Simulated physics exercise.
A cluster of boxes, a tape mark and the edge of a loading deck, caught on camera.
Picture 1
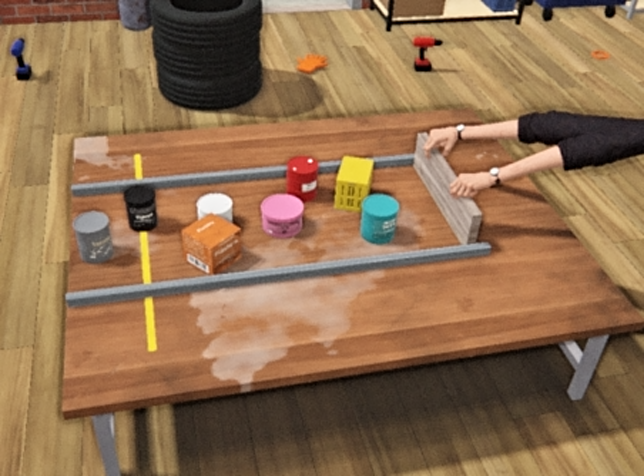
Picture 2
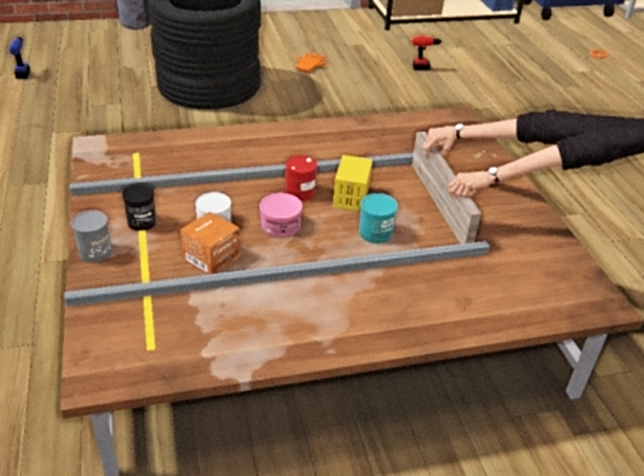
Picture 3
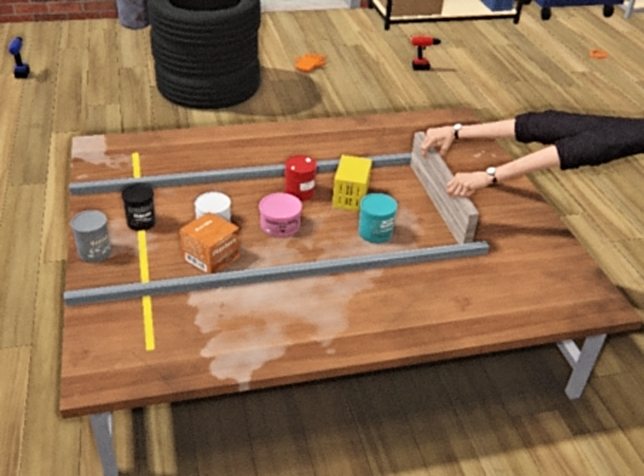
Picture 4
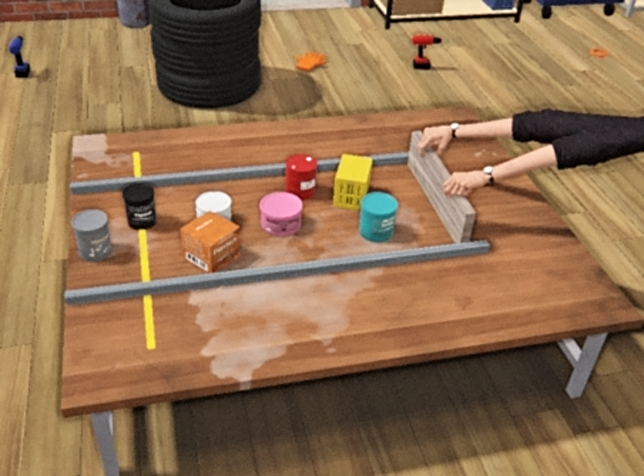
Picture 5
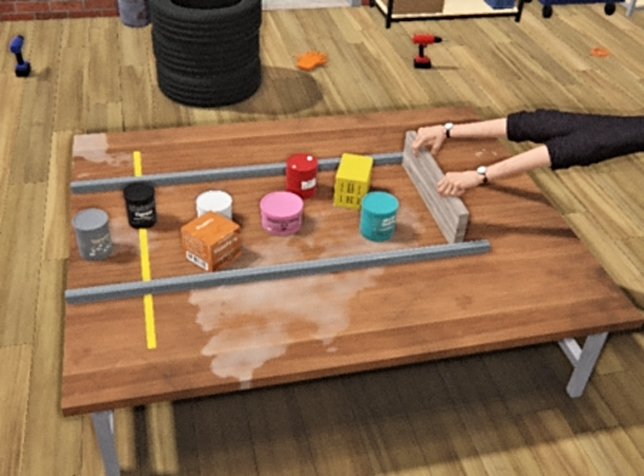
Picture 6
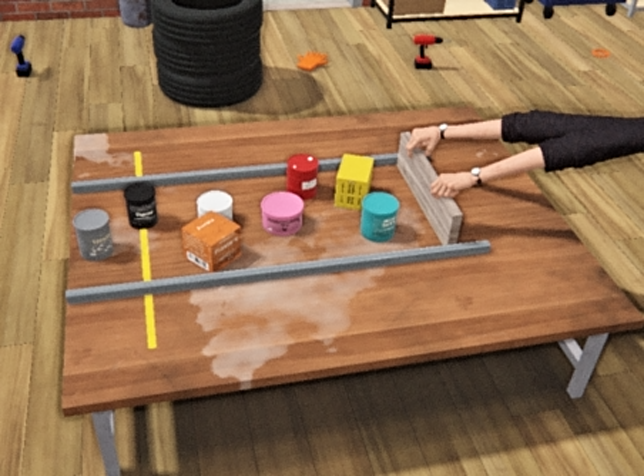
A wooden plank pushed slowly left by two hands between grey rails, nearing still pails, boxes and a red canister on a table.
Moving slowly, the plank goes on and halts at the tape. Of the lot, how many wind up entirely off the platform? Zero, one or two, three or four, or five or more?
Entirely off: One or two.
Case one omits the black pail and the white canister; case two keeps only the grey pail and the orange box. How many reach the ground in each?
That gives 1 in the first case, then 1 in the second.
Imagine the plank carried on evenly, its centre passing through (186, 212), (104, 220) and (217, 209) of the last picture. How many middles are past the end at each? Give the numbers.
Respectively 0, 4 and 0.
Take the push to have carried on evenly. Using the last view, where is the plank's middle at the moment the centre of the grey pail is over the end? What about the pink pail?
About (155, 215), and (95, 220) for the other.
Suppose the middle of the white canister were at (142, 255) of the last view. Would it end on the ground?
In that case it ends up off.
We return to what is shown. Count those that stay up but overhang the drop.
That adds up to 1.
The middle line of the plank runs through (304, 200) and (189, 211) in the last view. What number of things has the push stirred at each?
Well, it's 4 at the first one and 7 at the second.
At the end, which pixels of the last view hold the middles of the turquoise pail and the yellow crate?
Roughly at (125, 253) and at (125, 207), in that order.
Soon after, none off yet; grey pail at rest near (94, 236); black pail at rest near (141, 206); orange box at rest near (212, 242).
Then, none off yet; grey pail at rest near (94, 236); black pail at rest near (141, 206); orange box moved about its own width near (186, 251).
At rest, the number that fall off is one or two; fallen, black pail and grey pail.
